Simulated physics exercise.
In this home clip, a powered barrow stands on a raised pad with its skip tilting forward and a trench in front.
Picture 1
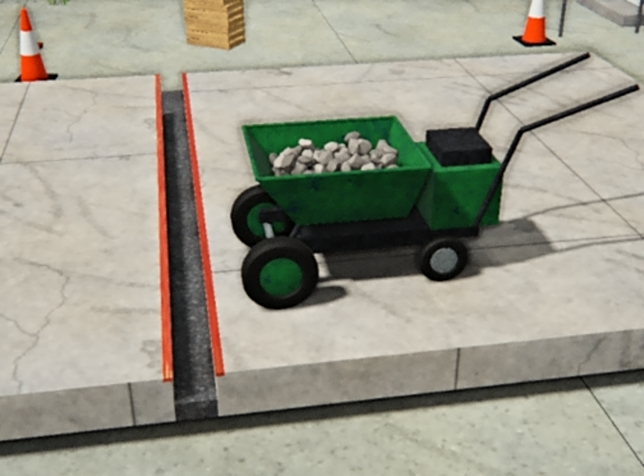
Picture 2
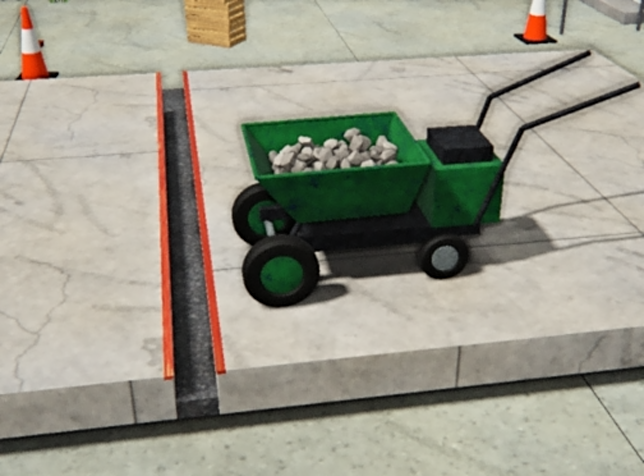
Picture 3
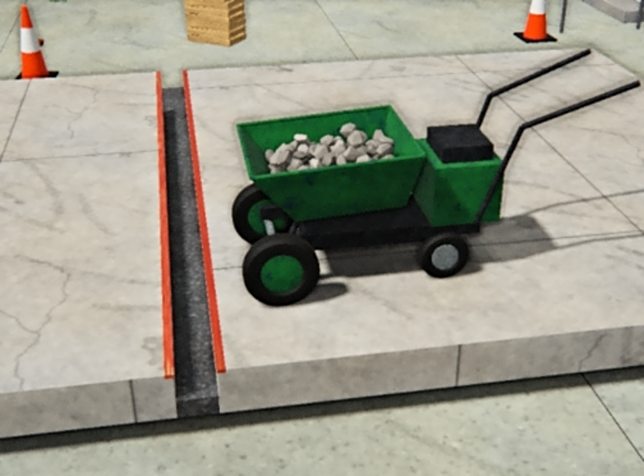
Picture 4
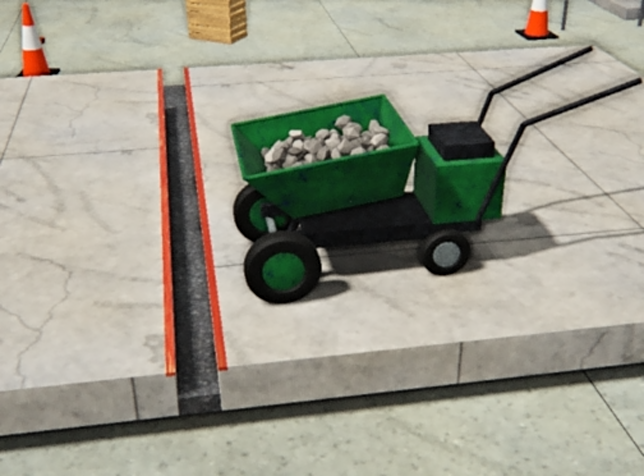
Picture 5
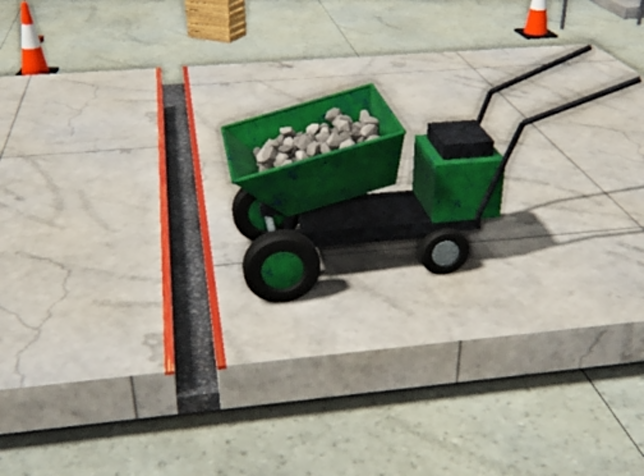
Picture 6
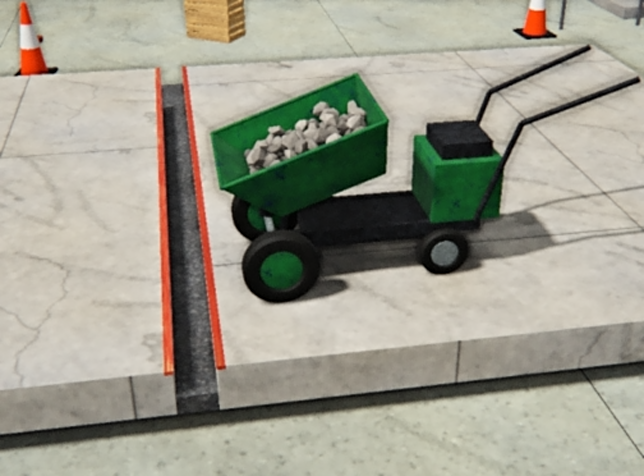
Green powered barrow standing on a raised pad beside a narrow trench, its skip of broken stones gradually tilting forward to the left.
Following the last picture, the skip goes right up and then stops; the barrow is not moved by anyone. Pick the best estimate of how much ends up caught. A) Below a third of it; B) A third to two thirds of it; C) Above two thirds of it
(A) Below a third of it.
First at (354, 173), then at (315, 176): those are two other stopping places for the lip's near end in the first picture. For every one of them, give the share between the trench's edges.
That works out to 50 per cent for the first position and 70 per cent for the second.
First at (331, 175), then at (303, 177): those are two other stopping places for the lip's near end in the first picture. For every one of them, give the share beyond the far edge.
Roughly 10 percent first, then roughly 30 percent.
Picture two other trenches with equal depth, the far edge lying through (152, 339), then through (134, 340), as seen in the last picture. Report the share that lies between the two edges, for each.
The first case gives close to 40 per cent and the second close to 60 per cent.
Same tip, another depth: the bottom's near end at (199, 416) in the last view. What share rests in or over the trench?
Estimate: Approx. 20 per cent.
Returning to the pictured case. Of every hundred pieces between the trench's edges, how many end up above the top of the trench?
10 %, roughly.
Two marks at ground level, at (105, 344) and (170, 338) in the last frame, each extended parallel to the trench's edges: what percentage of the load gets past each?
I'd say about 30 and about 80 in a hundred.
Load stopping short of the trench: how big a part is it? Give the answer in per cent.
About 0 %.
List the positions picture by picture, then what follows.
The first picture shows lip of the skip at (258, 180), level; top of the load at (344, 158), broken stones; first edge of the trench at (216, 339); far edge at (166, 344), the trench under half as wide as the skip, and about as deep as wide.
The second picture shows lip of the skip at (257, 178), level; top of the load at (343, 154).
The third picture shows lip of the skip at (251, 179), tipped barely; top of the load at (349, 156).
The fourth picture shows lip of the skip at (245, 179), tipped a little; top of the load at (344, 149).
The fifth picture shows lip of the skip at (234, 182), tipped a little; top of the load at (346, 143).
The sixth picture shows lip of the skip at (222, 188), tipped clearly; top of the load at (335, 137); first edge of the trench at (217, 332); far edge at (167, 337).
Soon, skip tipped steeply; all in the skip.
A while on, skip tipped right over; most in the skip; a small part beyond it; a small part falling.
Towards the end, skip tipped right over; about a quarter in the skip; a stray few in or heaped over the trench; most beyond it.
Finally, skip tipped right over; a stray few in the skip; a small part in or heaped over the trench; most beyond it.
